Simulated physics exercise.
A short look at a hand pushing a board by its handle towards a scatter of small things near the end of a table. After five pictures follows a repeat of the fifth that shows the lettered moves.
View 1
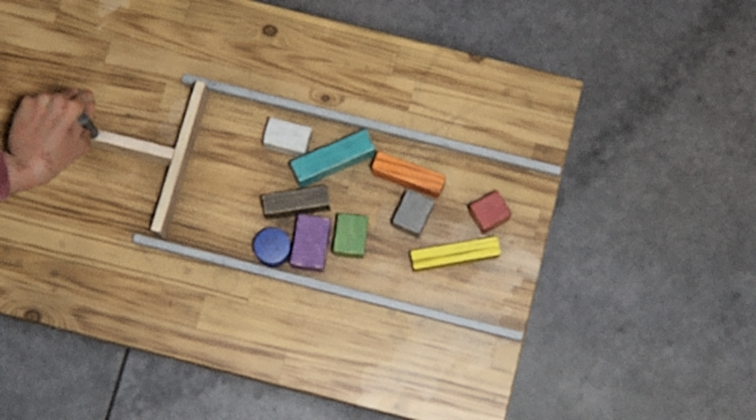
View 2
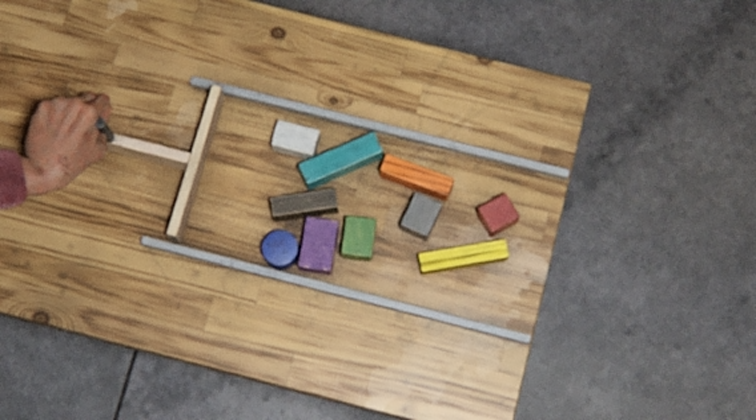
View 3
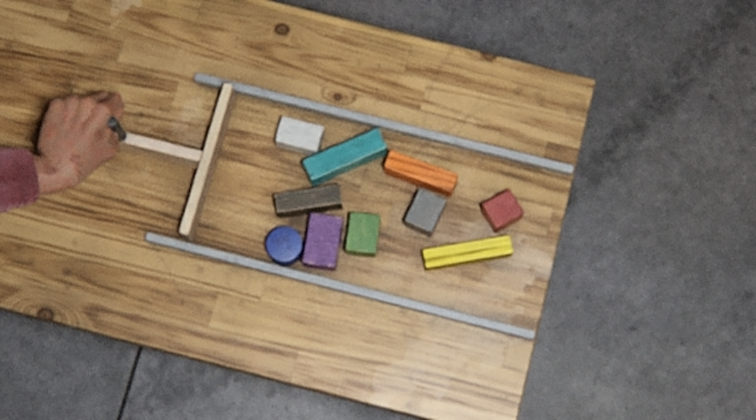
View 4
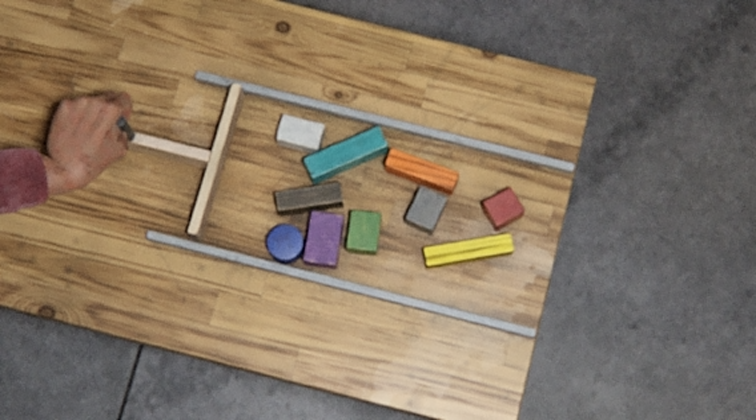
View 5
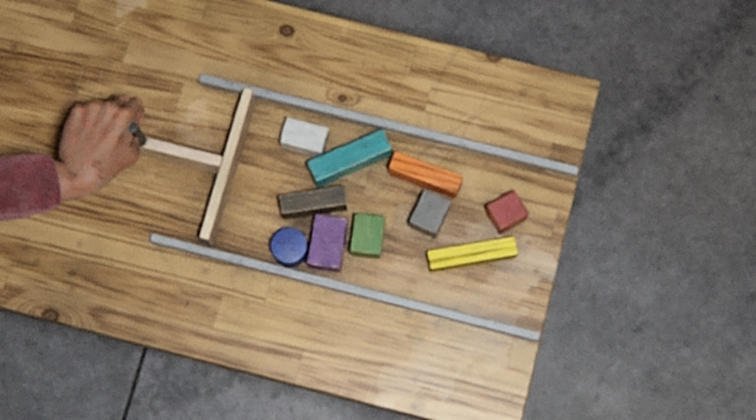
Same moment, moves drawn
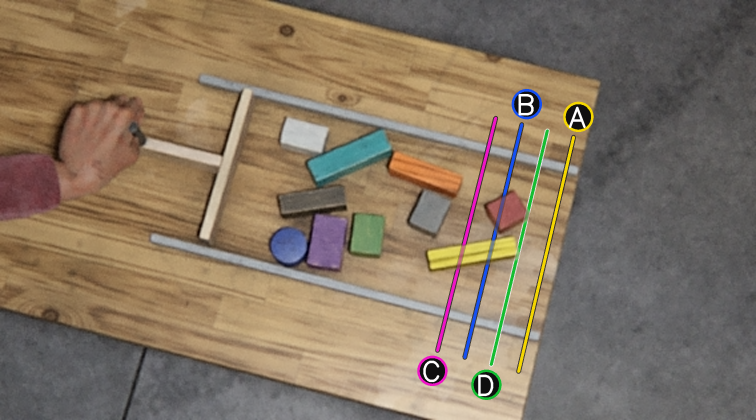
At first, a hand at the left grips the handle of a wooden board set between two pale rails, with a scatter of colourful blocks and bars to its right. The hand slides the board slowly rightward, narrowing the gap to the nearest pieces, while the pieces stay in their arrangement, untouched.
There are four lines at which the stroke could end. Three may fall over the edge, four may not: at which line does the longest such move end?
Line C.
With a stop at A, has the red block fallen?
Yes.
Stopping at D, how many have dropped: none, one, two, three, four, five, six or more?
Six or more.
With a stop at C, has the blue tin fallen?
No.
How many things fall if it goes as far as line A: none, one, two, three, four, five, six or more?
In all, six or more.
On the marked copy, A at (547, 252); B at (494, 239); C at (467, 232); D at (520, 245).
Taking C. A third of the way, board (311, 184); blue tin (318, 257); purple block (353, 256).
Two thirds of the way, board (398, 206); yellow stick (533, 260); red block (534, 224).
When it is over, board (465, 223); red block over the edge; yellow stick over the edge; three fallen.
As for the rest, A drops ten; B drops five; D drops seven.
